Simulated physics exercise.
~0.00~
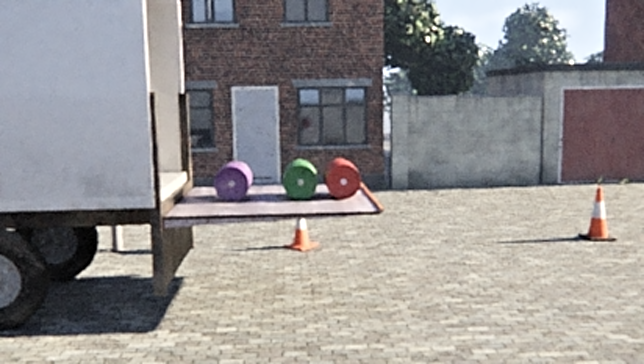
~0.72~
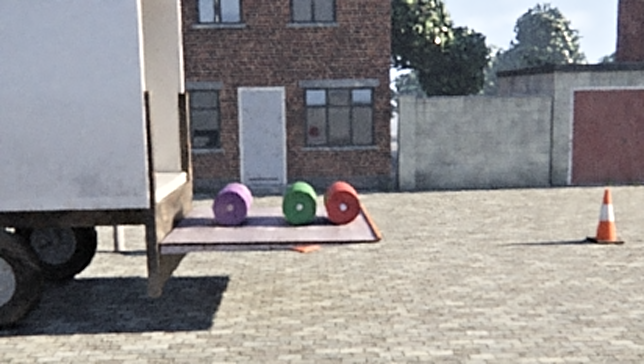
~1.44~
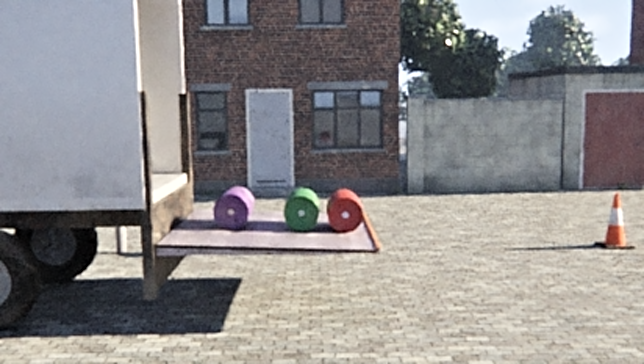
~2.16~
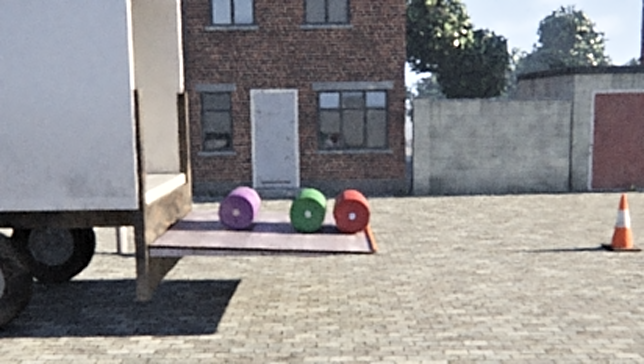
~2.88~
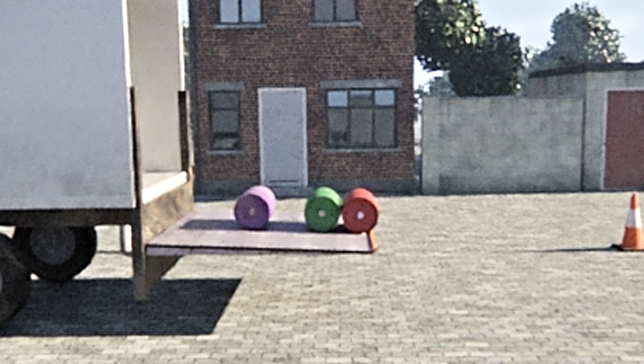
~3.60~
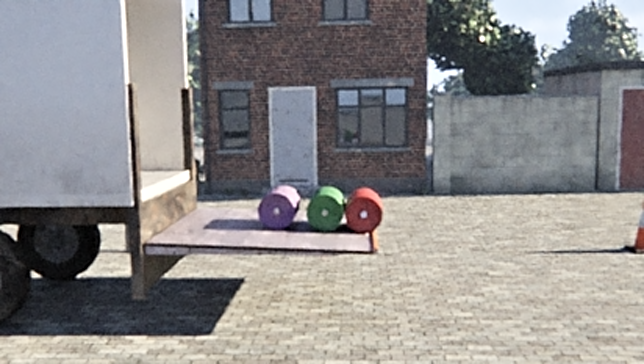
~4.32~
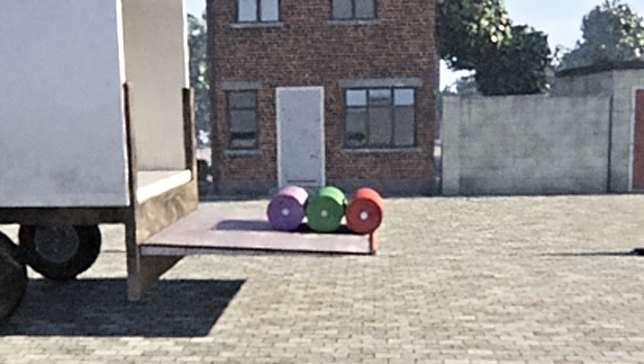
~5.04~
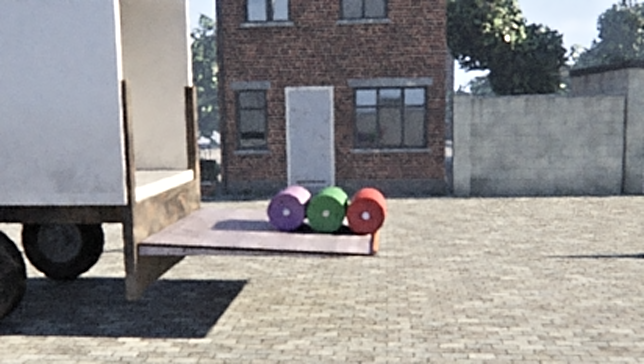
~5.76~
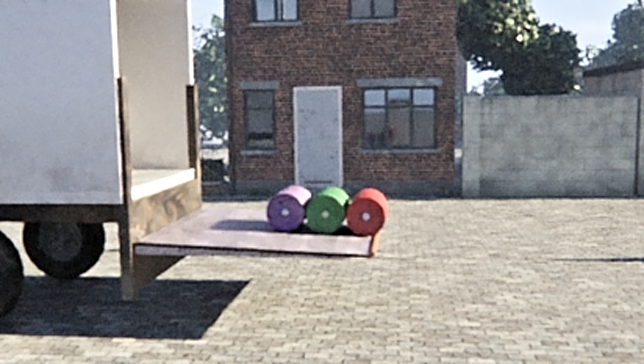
A paved yard in front of a brick house, a grey wall and a red garage door is seen from the side of a delivery lorry parked at the left. Three kegs, purple, green and red from left to right, sit on the lorry's lift plate, with orange cones behind. The plate sinks and tilts towards its outer edge as the view drifts sideways. The kegs roll a short way right, and red settles at the raised stop, with green close behind. Purple keeps rolling until it reaches green, and all three rest in a row on the plate.
